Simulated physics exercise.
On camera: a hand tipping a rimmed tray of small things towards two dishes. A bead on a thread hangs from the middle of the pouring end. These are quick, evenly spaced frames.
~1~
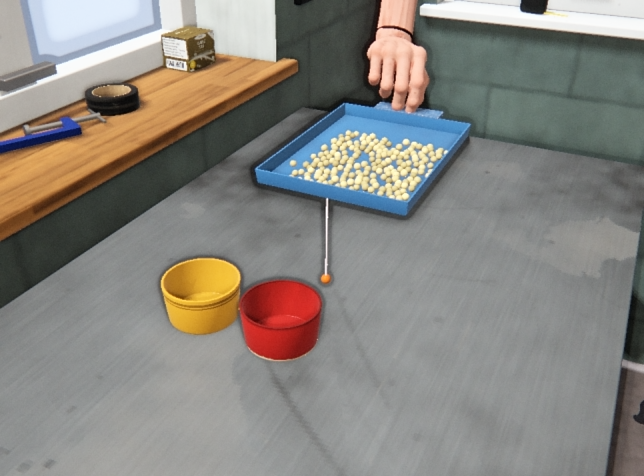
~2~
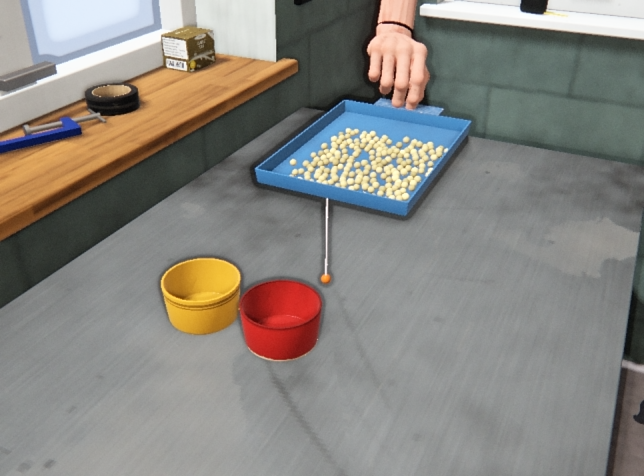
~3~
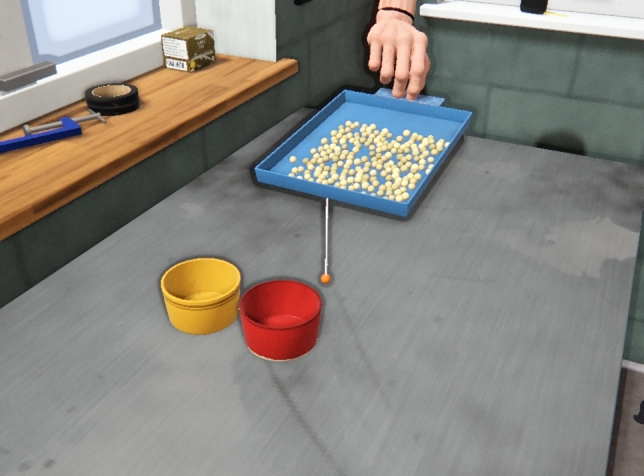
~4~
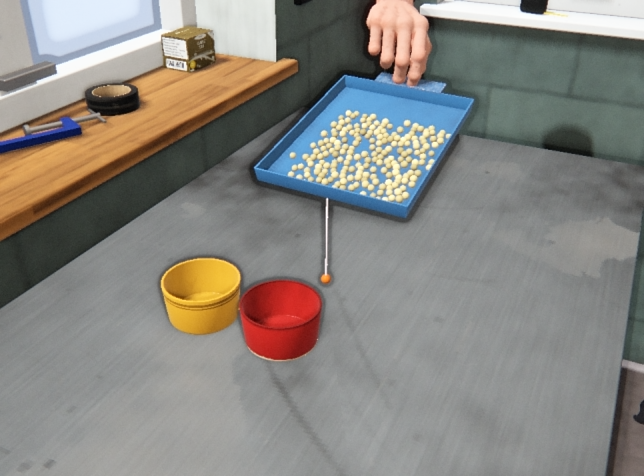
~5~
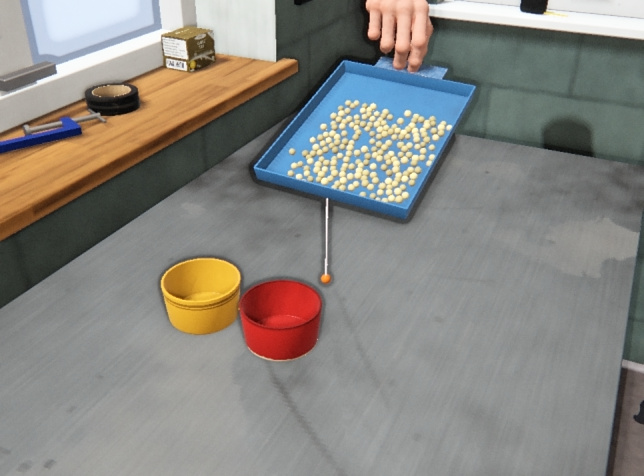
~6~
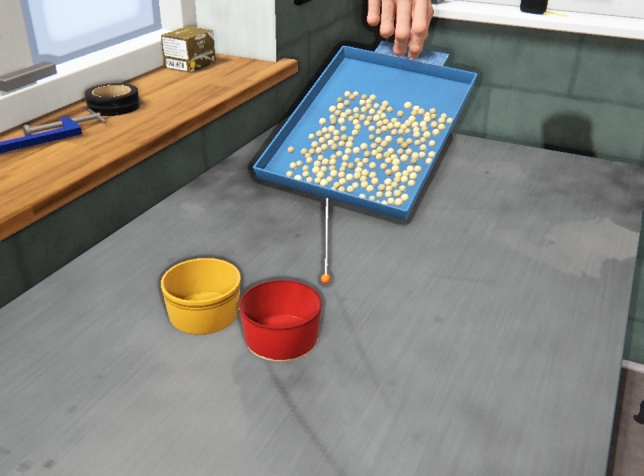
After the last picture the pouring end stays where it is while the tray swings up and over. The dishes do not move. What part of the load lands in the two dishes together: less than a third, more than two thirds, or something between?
Caught overall: Less than a third.
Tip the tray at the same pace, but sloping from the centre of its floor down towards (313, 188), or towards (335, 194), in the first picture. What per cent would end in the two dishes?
Near 60 % and 40 %.
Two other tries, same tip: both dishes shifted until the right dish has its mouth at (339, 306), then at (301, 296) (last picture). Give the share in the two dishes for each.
Near 50 % and 20 %.
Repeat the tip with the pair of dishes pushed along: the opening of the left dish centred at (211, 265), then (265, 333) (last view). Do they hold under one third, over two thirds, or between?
The first try: Less than a third. The second: Under a third.
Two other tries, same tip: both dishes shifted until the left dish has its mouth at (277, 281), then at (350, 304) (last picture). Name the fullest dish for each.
At the first place the right one, at the second the dish on the left.
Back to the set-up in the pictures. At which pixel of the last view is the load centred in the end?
Roughly at (348, 366).
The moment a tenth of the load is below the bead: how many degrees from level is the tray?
Roughly 110°.
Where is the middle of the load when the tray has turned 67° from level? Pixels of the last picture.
Close to (358, 174).
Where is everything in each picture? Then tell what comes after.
In the first picture, corners of the pouring end at (258, 169) and (406, 201), level; middle of the load at (365, 165), soya beans; left dish at (180, 314); right dish at (261, 341); bead on its thread at (326, 279).
In the second picture, corners of the pouring end at (258, 169) and (406, 201), level; middle of the load at (365, 163).
In the third picture, corners of the pouring end at (258, 168) and (406, 203), tipped barely, lowest at the right corner; middle of the load at (365, 160).
In the fourth picture, corners of the pouring end at (257, 167) and (406, 205), tipped a little, lowest at the right corner; middle of the load at (365, 155).
In the fifth picture, corners of the pouring end at (256, 167) and (406, 207), tipped a little, lowest at the right corner; middle of the load at (365, 150).
In the sixth picture, corners of the pouring end at (256, 167) and (405, 209), tipped clearly, lowest at the right corner; middle of the load at (364, 147); left dish at (180, 314); right dish at (261, 341).
Soon, tray tipped steeply; nearly all on the tray; a stray few in the air.
A while on, tray tipped past a quarter turn; about half on the tray; a stray few in the right dish; a small part outside both; about a third in the air.
Towards the end, tray tipped past a quarter turn; about a quarter in the right dish; most outside both.
Finally, tray tipped past a quarter turn; about a quarter in the right dish; none in the left dish; most outside both.
